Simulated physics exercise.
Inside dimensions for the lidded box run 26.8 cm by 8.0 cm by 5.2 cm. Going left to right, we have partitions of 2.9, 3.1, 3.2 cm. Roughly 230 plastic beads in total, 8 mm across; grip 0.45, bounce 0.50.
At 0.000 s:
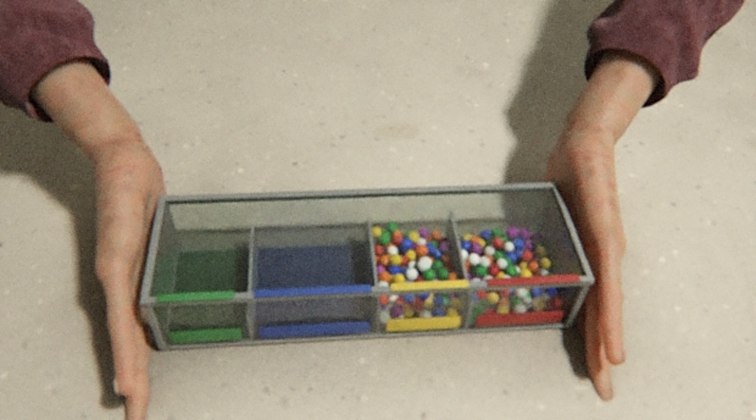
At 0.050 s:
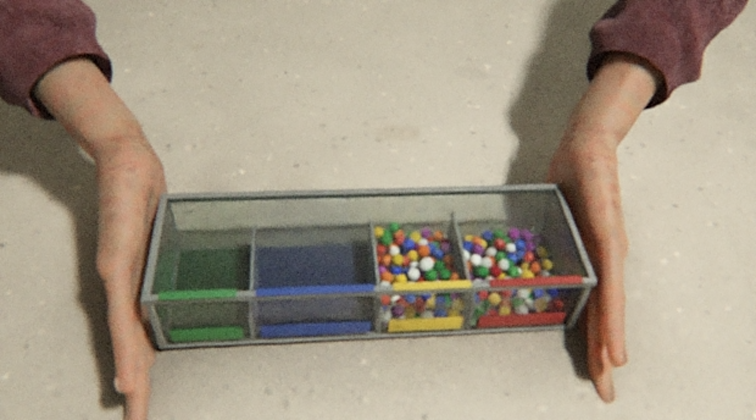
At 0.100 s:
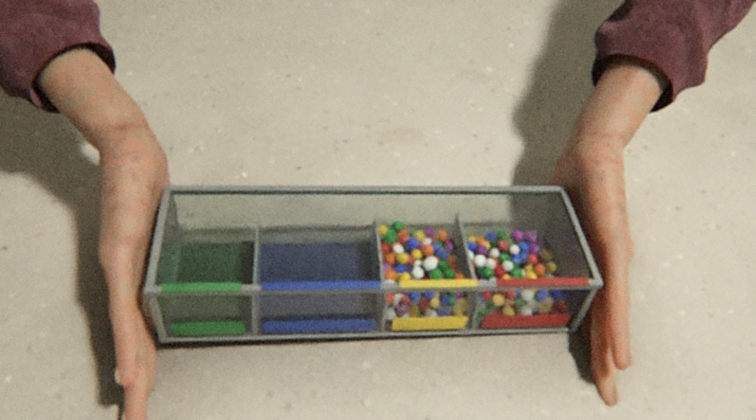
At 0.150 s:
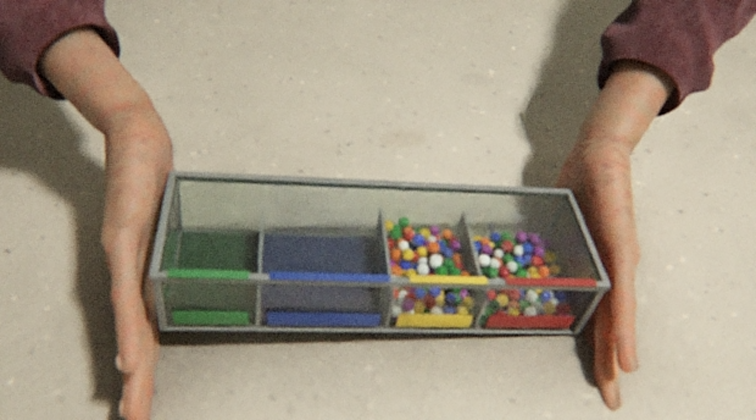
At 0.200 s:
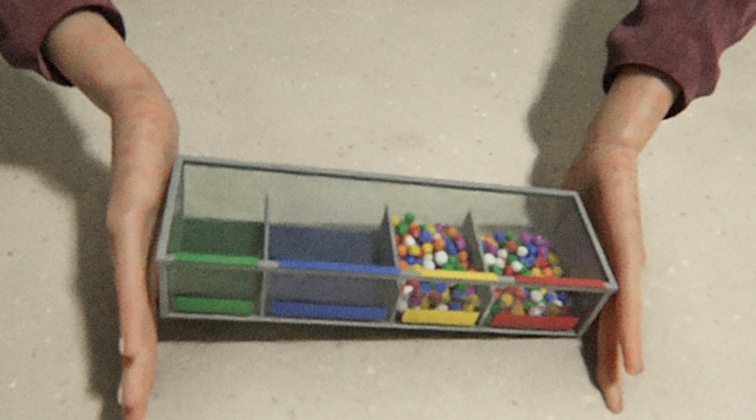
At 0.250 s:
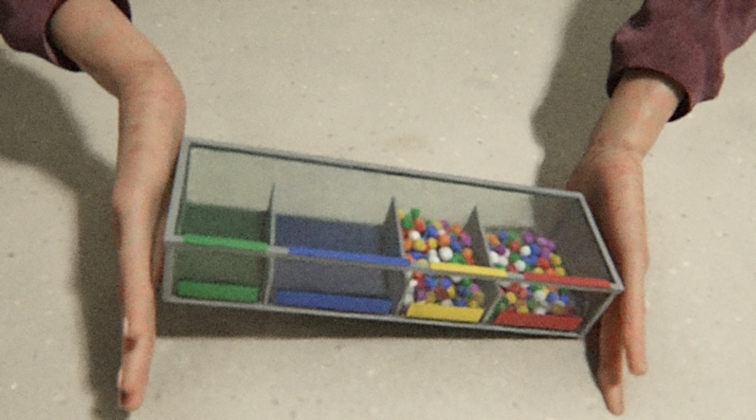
Two hands held a clear divided box with colourful beads in its yellow and red sections, then raised its left end so the box tilted gently down toward the right.
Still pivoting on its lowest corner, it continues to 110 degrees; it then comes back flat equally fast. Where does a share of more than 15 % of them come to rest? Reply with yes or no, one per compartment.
Red compartment yes, blue compartment no, green compartment no, yellow compartment no.
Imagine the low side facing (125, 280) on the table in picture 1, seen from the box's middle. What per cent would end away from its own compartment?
My guess is roughly 95 percent.
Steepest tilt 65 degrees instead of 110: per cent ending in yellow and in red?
In that case yellow 55; red 45.
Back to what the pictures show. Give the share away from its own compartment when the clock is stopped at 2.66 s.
Around 55 percent.
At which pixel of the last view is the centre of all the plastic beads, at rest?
Resting centre estimate: Around (529, 275).
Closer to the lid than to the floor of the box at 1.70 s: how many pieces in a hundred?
Roughly 60 percent of the pieces.
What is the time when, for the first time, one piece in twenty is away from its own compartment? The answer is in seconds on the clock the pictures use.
I'd put it at about 1.40 seconds on the clock.
After 1.70 s, tilt 110 degrees; red 75 %, yellow 25 %.
After 2.66 s, tilt 51 degrees; red 100 %.
After 3.62 s, tilt 0 degrees; red 100 %.
At rest (3.9 s), red 100 %, blue 0 %, green 0 %, yellow 0 %.
